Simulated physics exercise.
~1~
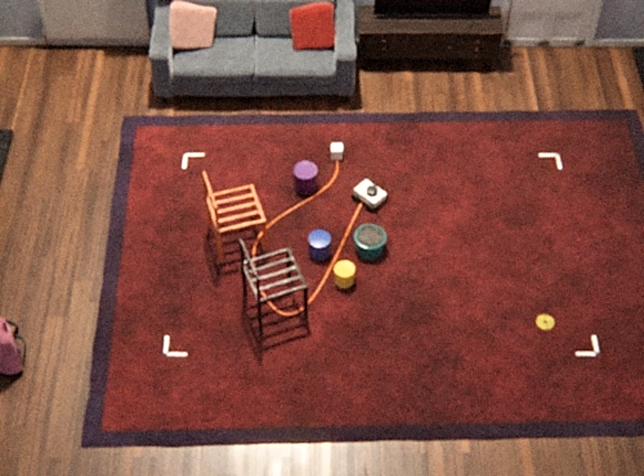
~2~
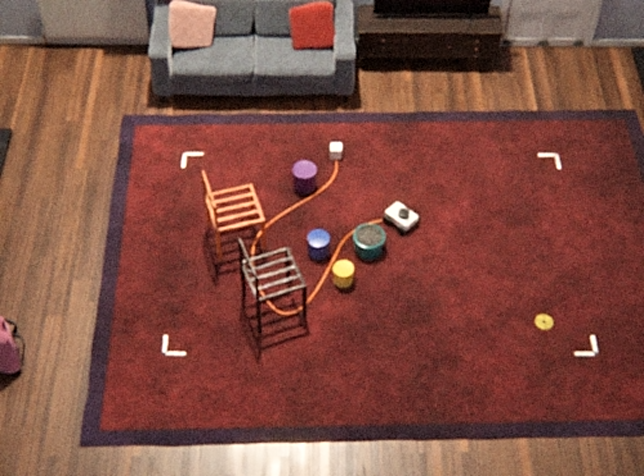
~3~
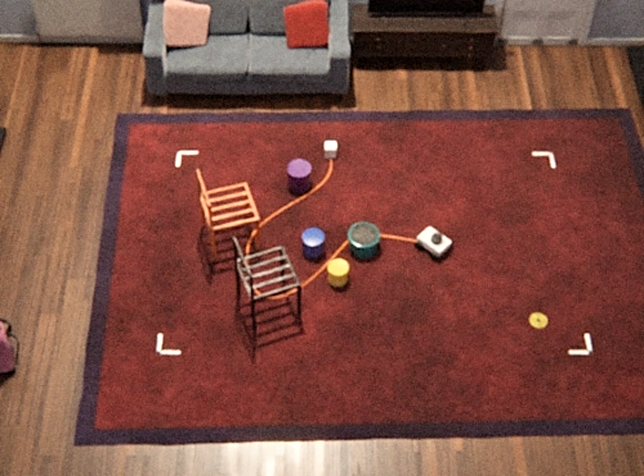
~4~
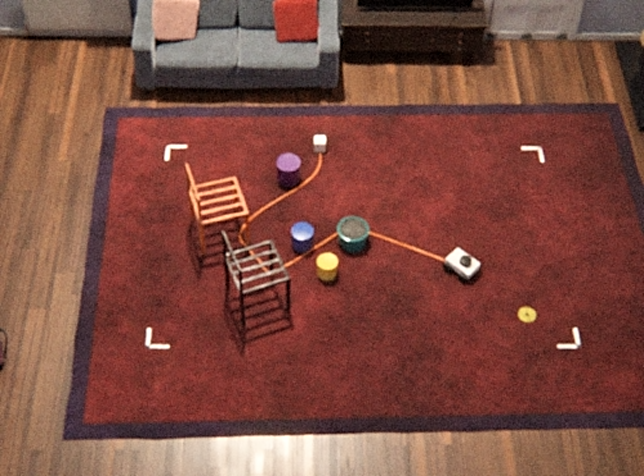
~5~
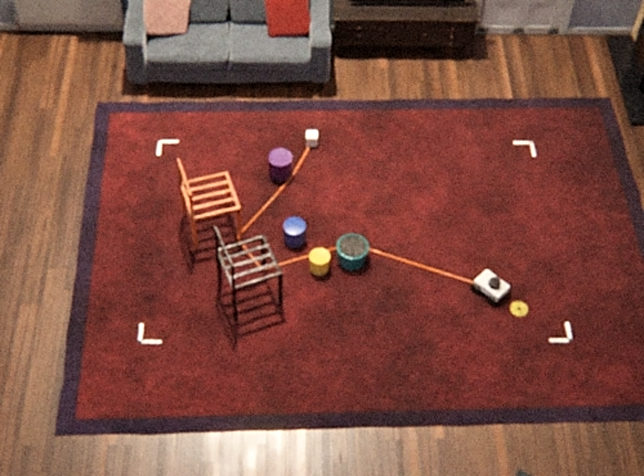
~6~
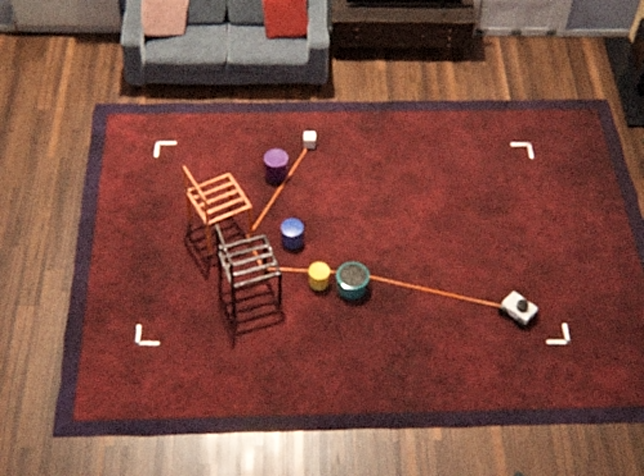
A small white cart slid down and to the right across a red rug, pulling its orange cord tight around the teal pot, which shifted downward, before the yellow bucket and orange chair moved slightly and the cart reached the yellow mark.
